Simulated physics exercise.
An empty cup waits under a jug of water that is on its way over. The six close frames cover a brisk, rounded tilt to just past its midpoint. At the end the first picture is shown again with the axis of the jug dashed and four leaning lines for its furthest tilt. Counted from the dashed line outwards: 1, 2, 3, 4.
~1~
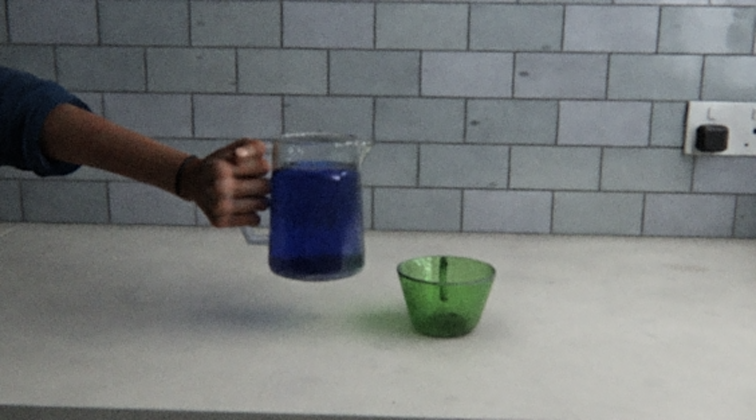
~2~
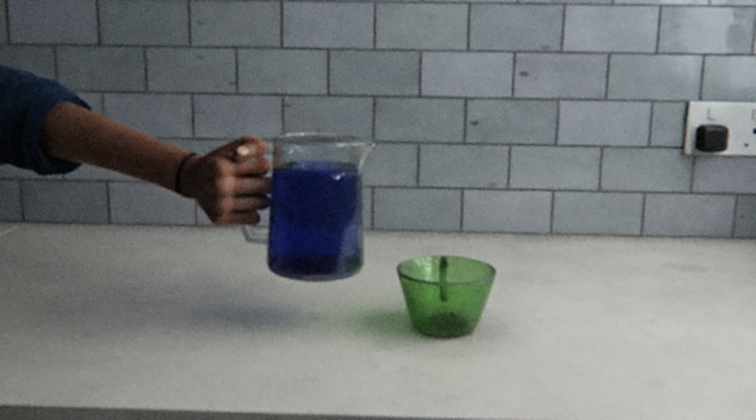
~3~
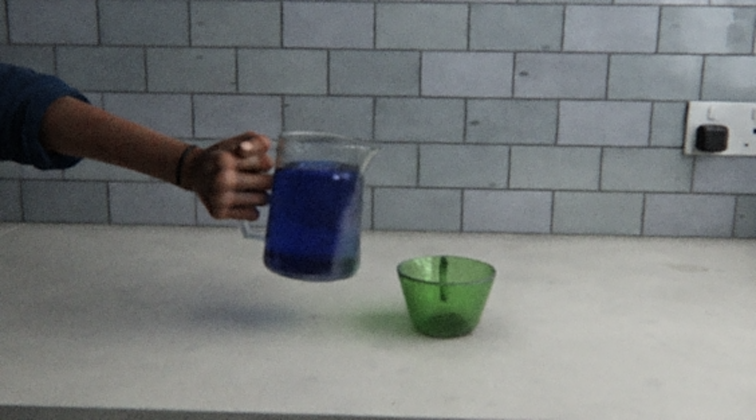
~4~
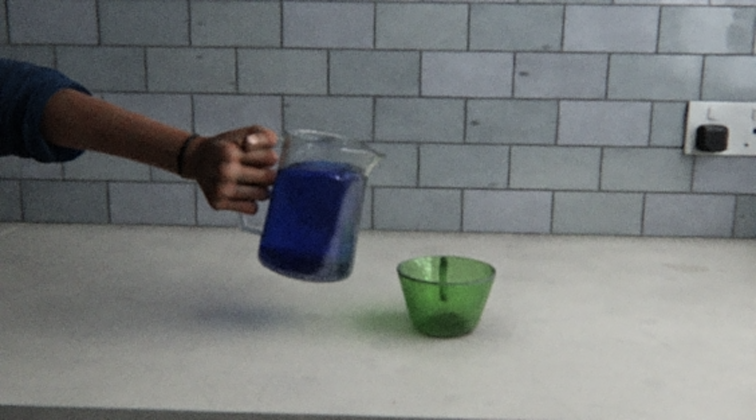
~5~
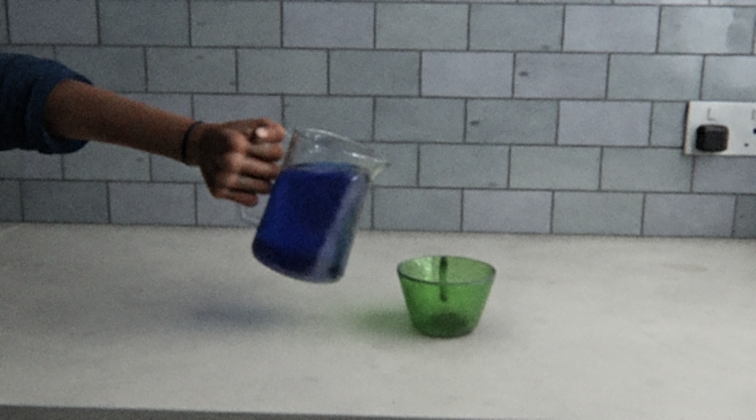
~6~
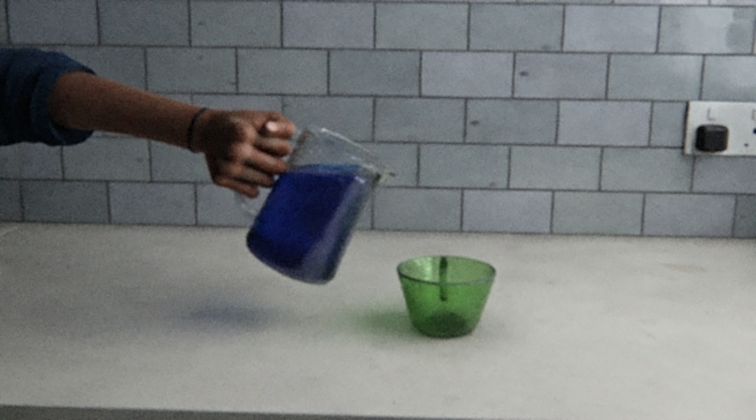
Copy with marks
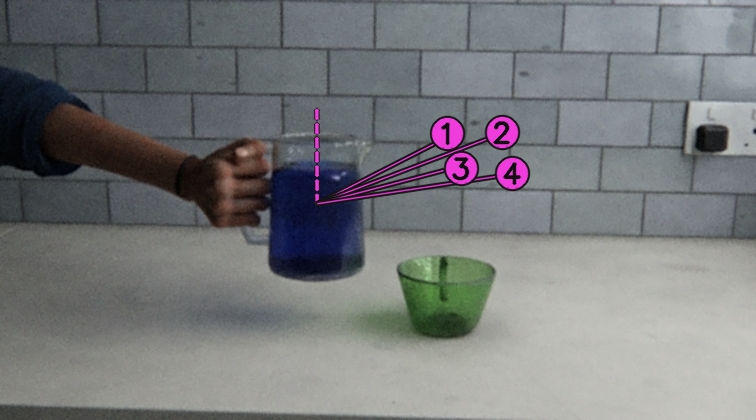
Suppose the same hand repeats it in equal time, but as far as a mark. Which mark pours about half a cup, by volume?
1 beats the others.
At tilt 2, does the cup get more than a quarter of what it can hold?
Yes, it does.
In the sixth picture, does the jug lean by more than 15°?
Yes.
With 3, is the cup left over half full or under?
Over.
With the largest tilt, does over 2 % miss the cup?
Yes.
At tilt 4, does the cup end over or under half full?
Over half.
In magenta, 1 at (433, 144); 2 at (486, 139); 3 at (443, 170); 4 at (496, 176).
With 1, the cup ends with about 48 % of what it can hold.
With 2, the cup ends with about 64 % of what it can hold; 3 % of the water is spilt.
With 3, the cup ends with about 73 % of what it can hold; 9 % of the water is spilt.
With 4, the cup ends with about 81 % of what it can hold; 16 % of the water is spilt.
